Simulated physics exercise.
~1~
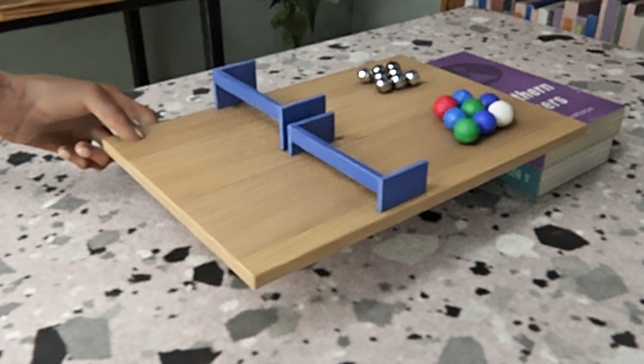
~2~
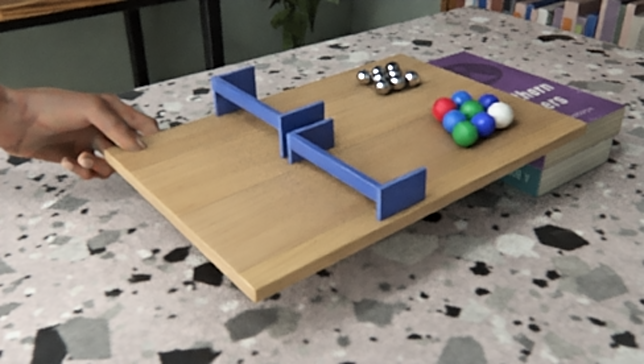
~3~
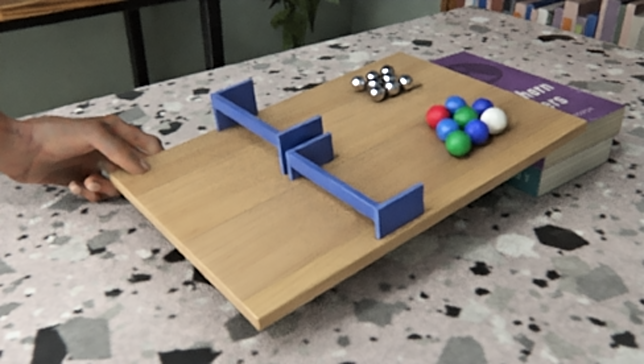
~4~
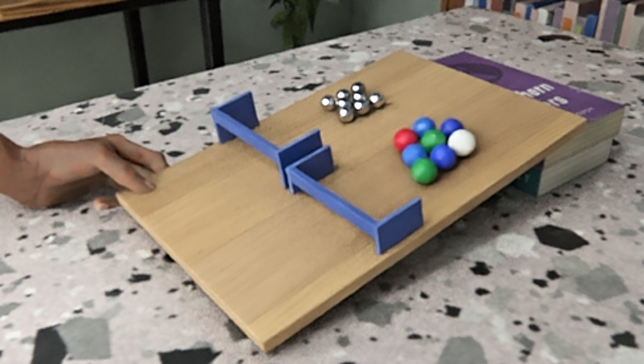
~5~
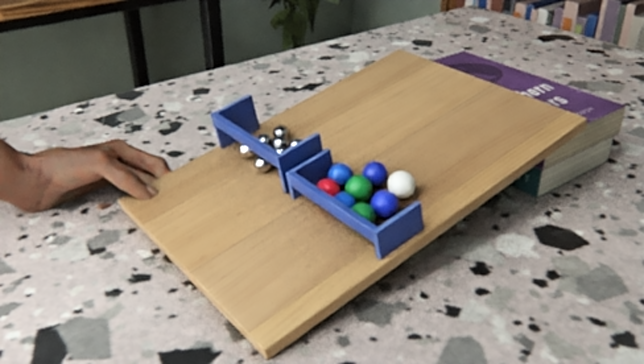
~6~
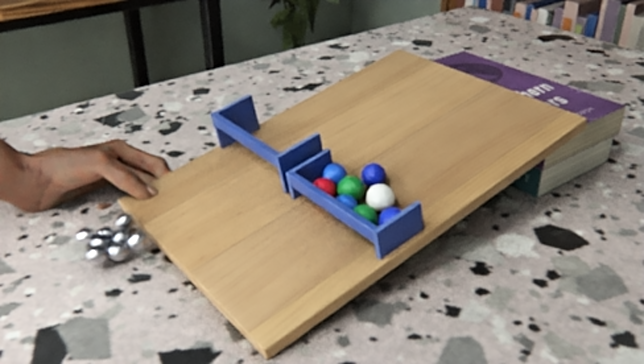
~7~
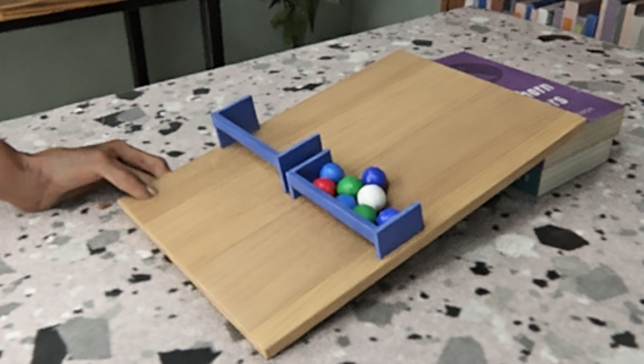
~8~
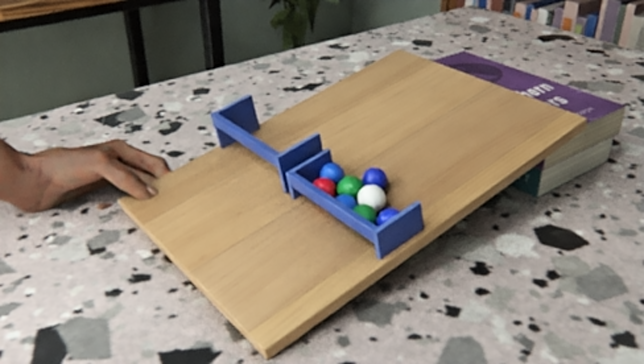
A hand lowers a wooden board; silver balls roll under one blue bar, coloured balls stop.
